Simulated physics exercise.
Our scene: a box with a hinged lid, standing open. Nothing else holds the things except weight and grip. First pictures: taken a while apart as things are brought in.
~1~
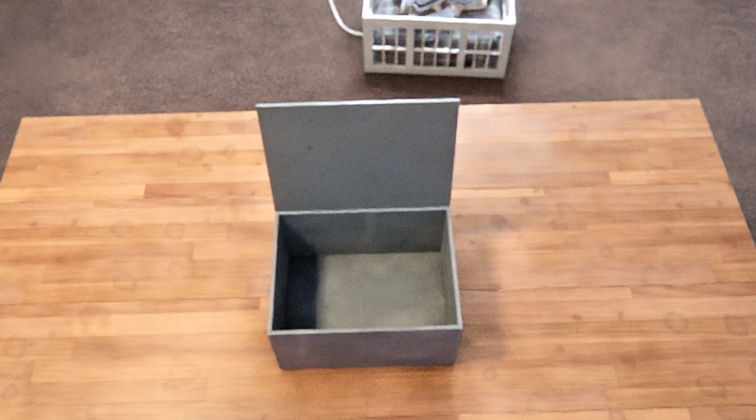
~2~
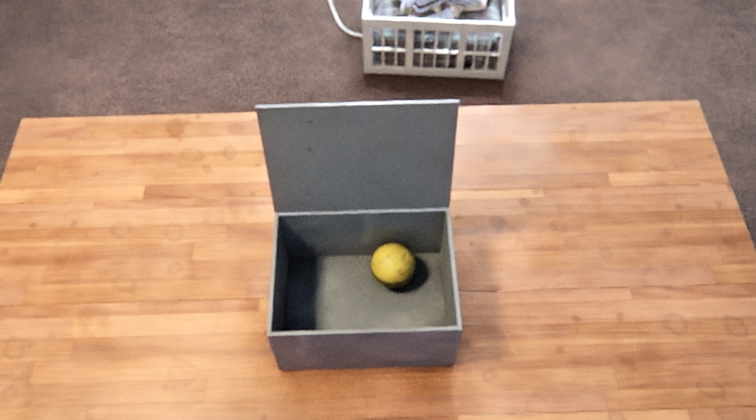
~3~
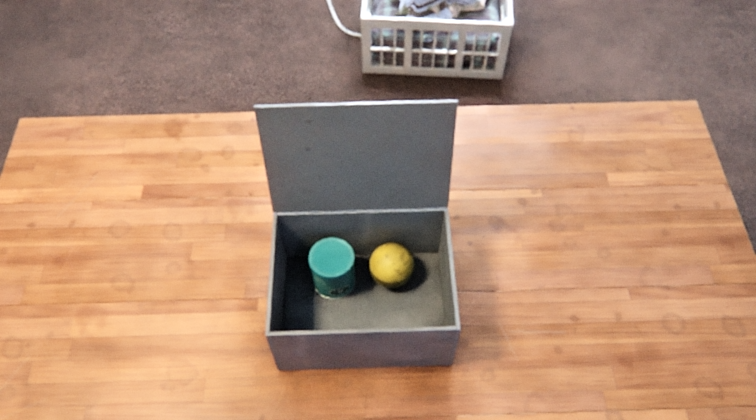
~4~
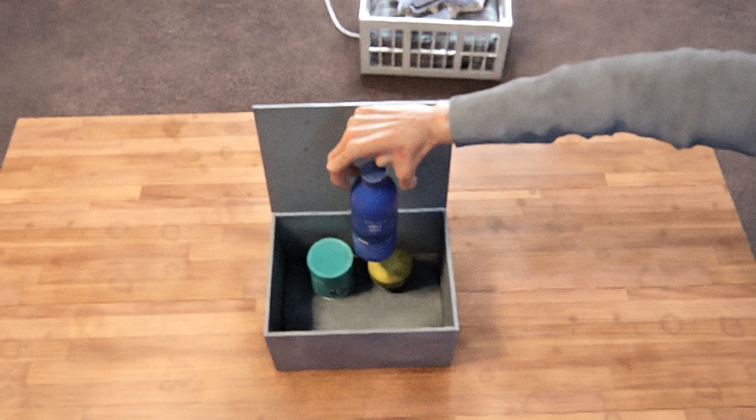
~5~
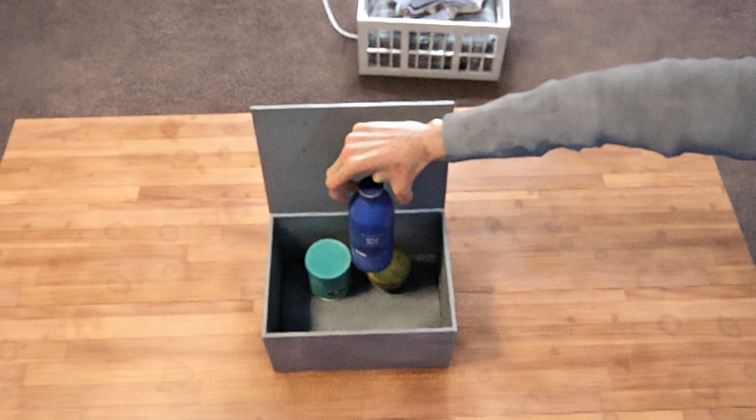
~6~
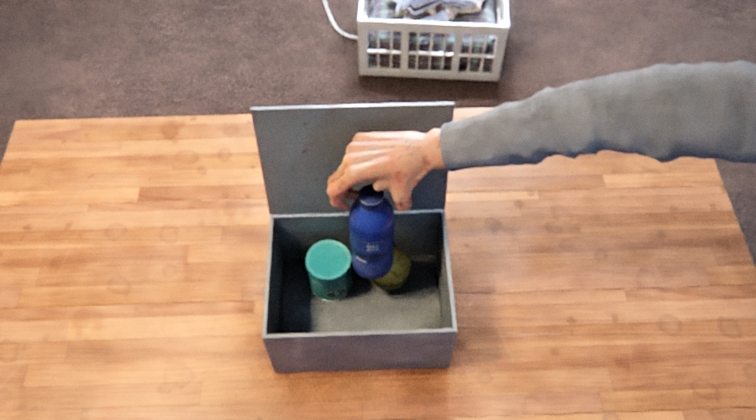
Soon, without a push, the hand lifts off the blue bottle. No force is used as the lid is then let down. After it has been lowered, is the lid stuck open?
No.
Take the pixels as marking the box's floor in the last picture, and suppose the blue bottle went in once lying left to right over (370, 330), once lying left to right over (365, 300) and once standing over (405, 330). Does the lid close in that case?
In order: The lid fits down, then fits down, then gets blocked.
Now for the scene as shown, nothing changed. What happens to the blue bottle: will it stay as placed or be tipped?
Simply put, it gets tilted.
Then, 0.50 s on from there, blue bottle on its side near (354, 329); yellow ball shifted a little.
Then, 1.70 s on from there, lid 54° above the rim; blue bottle on its side near (359, 337); yellow ball shifted a little.
In the end, lid shut; toppled in the box, blue bottle; the other 2 unmoved. At the end, from the last picture's camera, blue bottle near (359, 337).
